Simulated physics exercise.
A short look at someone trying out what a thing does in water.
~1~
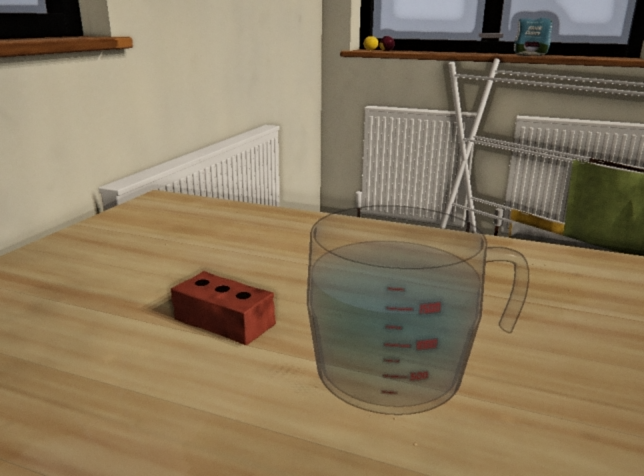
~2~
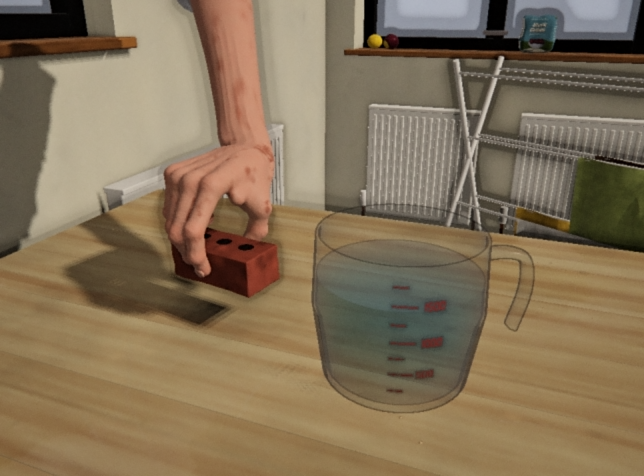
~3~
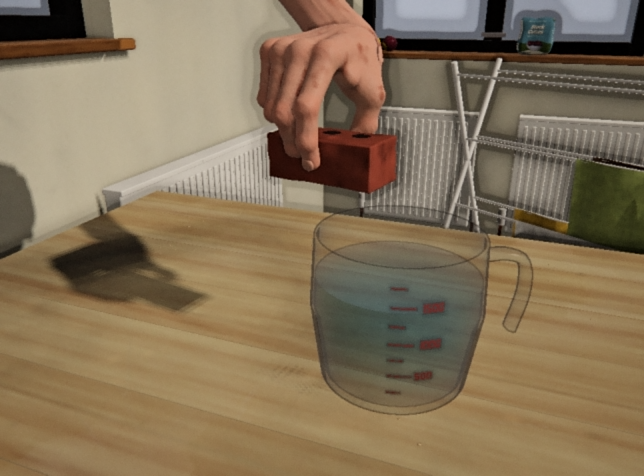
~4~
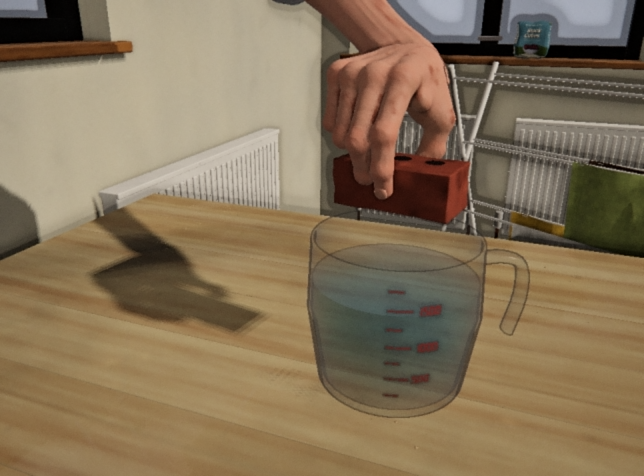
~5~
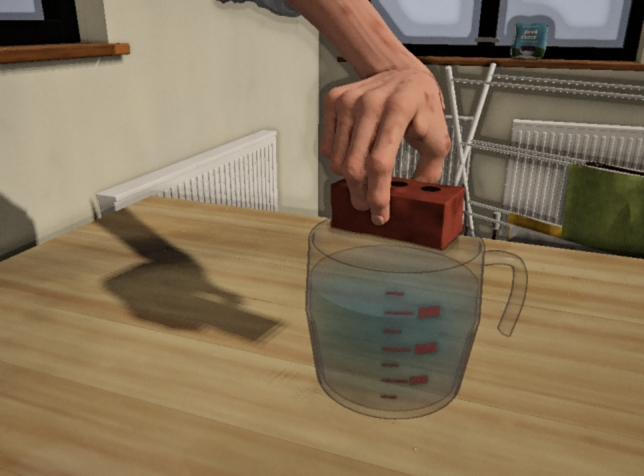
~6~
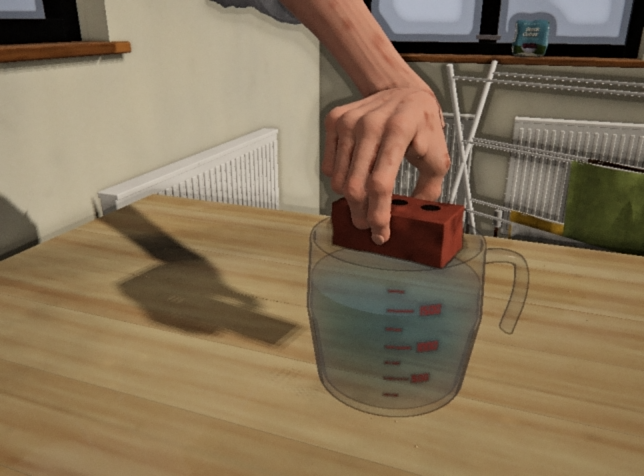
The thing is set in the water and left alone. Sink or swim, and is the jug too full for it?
The thing ends on the bottom; the jug keeps it all in.
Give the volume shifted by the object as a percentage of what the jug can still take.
Near 40 in a hundred.
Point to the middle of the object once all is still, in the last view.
At about (391, 345).
Shortly, the piece of brick enters the water; the jug is about three quarters full.
Then, the piece of brick goes on down; the jug is about three quarters full.
At the finish, the piece of brick is at the bottom; the jug is about three quarters full; no mess.
